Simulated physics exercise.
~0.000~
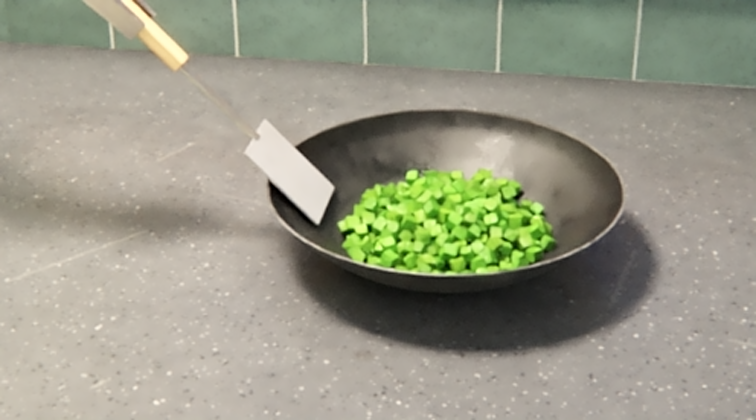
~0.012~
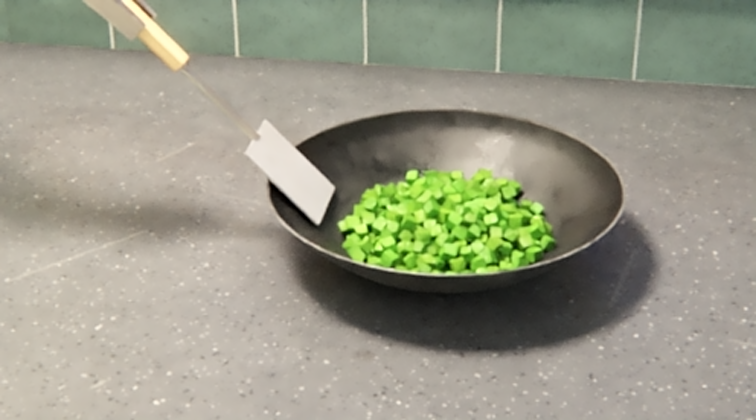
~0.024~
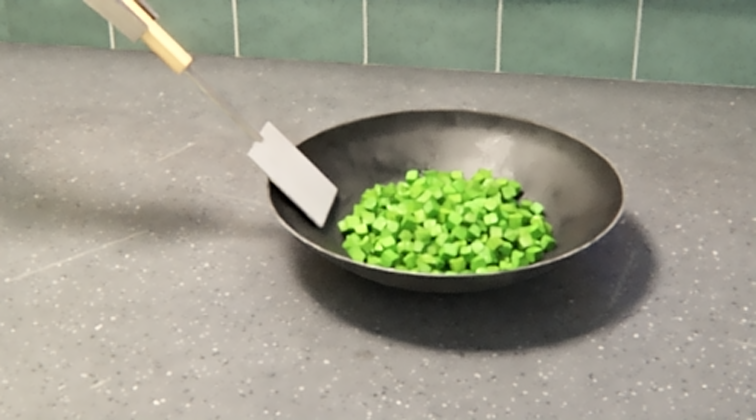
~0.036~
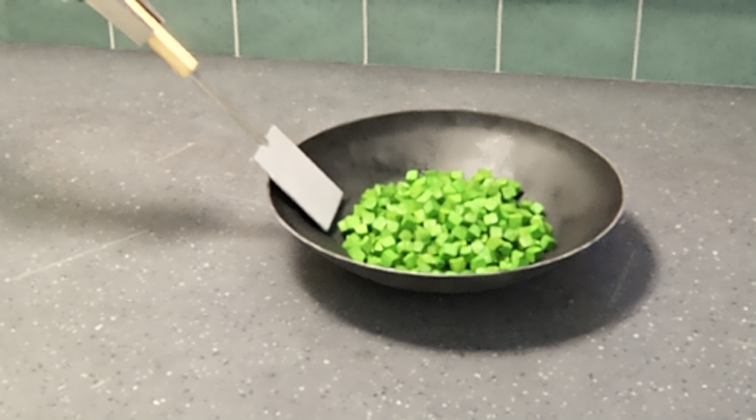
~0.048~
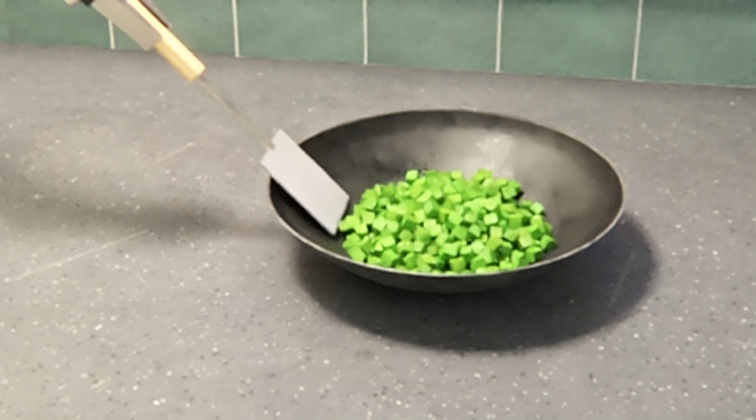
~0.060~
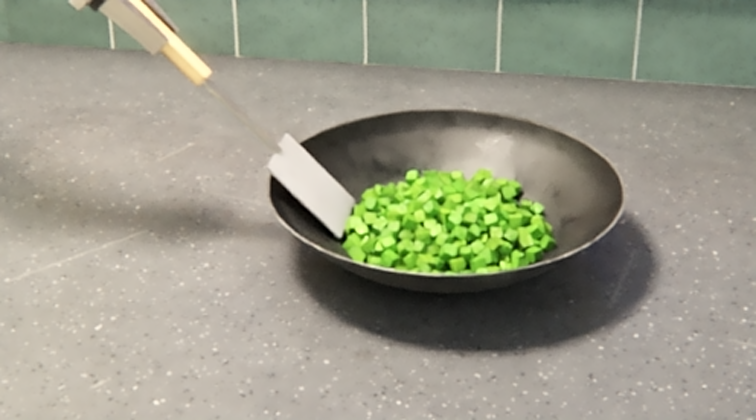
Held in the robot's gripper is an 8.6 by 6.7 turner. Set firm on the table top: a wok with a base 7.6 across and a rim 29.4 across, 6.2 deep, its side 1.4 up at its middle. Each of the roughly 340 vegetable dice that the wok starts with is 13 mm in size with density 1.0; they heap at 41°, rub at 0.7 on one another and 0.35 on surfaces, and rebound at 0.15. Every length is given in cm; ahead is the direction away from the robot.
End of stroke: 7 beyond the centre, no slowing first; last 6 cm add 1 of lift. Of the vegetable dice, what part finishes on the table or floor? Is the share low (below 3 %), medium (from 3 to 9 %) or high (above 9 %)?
The share is medium, from 3 to 9 %.
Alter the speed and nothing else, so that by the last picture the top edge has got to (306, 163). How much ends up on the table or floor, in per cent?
Share: Roughly 20 %.
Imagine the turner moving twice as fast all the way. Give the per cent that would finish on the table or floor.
Estimated result: Some 15 %.
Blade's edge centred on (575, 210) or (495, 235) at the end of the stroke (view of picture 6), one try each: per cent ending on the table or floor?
Around 25 per cent for the first try and 0 per cent for the second.
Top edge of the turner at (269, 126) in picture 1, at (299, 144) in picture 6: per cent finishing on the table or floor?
About 10 per cent.
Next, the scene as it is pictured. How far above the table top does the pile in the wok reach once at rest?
Close to 8.0 centimetres high.
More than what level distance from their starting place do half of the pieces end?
Near 6 cm, measured level.
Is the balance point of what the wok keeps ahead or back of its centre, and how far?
The kept load is shifted forward by about 6.0 cm.
By 0.18 s, sloping 46°, highest piece 5 above the table; 338 in the wok.
By 0.31 s, sloping 46°, highest piece 7 above the table; 338 in the wok.
By 0.57 s, sloping 46°, highest piece 8 above the table; 321 in the wok, 15 on the table or floor, 2 on the blade or in flight.
By 1.62 s, sloping 46°, highest piece 8 above the table; 321 in the wok, 17 on the table or floor.
Final count, 321 in the wok, 17 on the table or floor. That is 5 % on the table or floor.
